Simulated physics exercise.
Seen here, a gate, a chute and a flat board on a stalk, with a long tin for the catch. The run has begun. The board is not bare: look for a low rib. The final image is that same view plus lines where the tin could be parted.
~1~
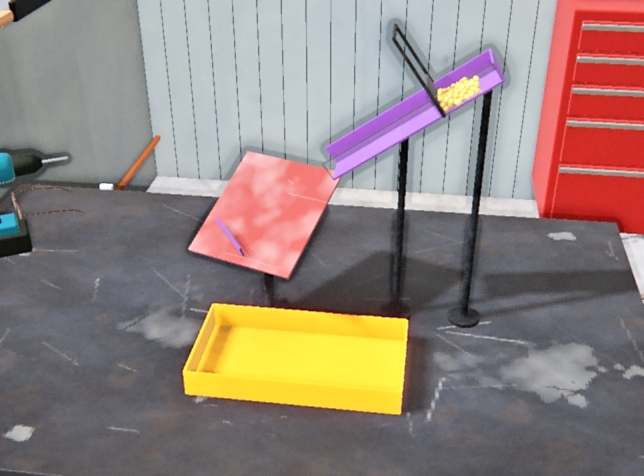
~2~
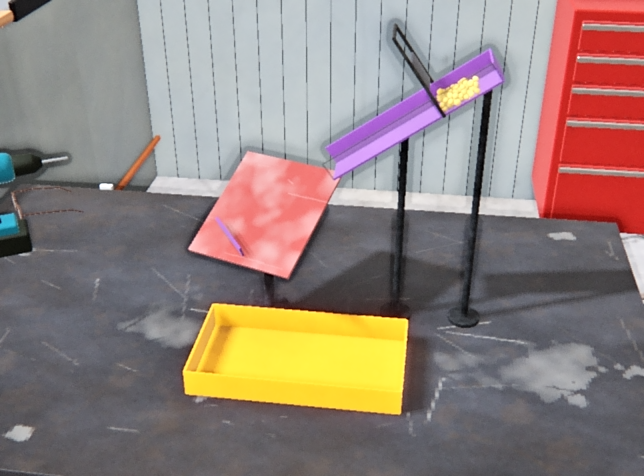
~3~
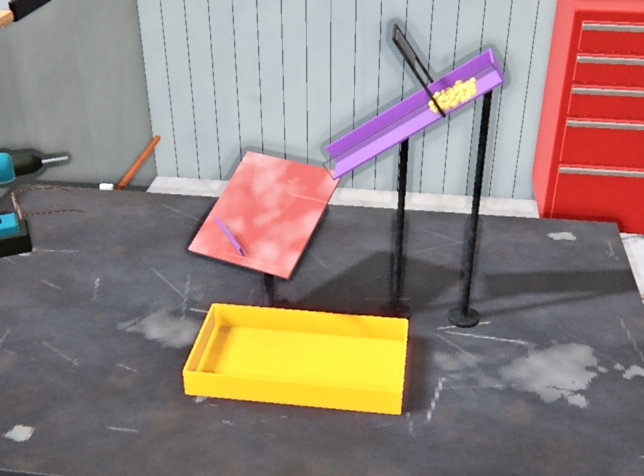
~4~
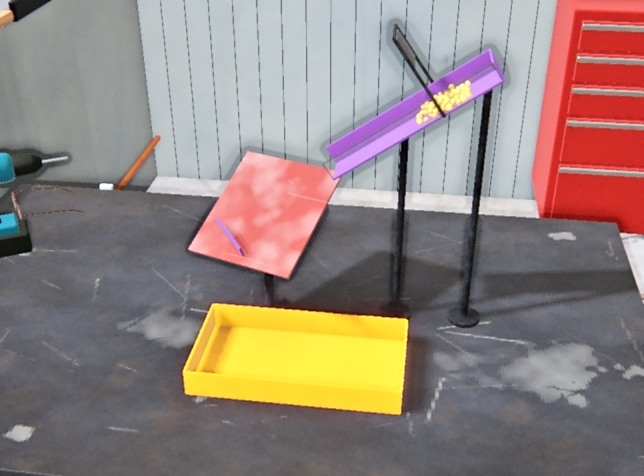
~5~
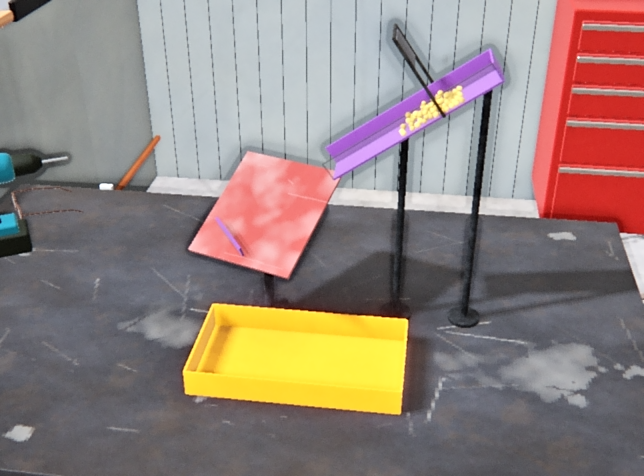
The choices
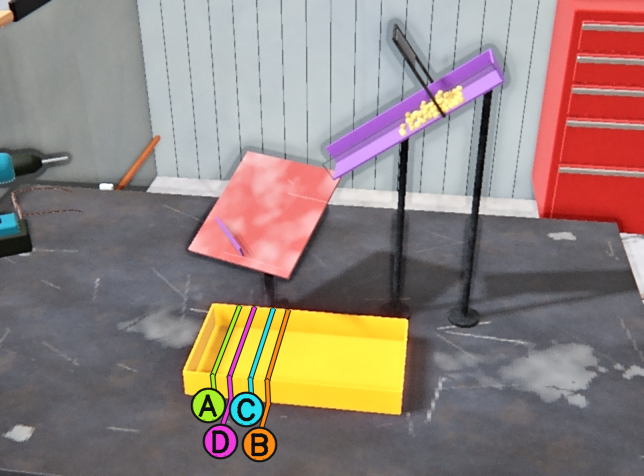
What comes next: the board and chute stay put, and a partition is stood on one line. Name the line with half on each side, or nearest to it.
D works best here.
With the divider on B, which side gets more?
The left side.
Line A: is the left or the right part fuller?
Right.
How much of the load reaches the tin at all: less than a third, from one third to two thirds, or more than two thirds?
About that: From one third to two thirds.
On the marked copy, line A crosses the front rim at (213, 374); line B crosses the front rim at (267, 379); line C crosses the front rim at (250, 378); line D crosses the front rim at (229, 376).
For line A, of what is caught, a small part on the left of the divider, nearly all on the right.
For line B, of what is caught, all on the left of the divider, none on the right.
For line C, of what is caught, most on the left of the divider, a small part on the right.
For line D, of what is caught, about half on the left of the divider, about half on the right.
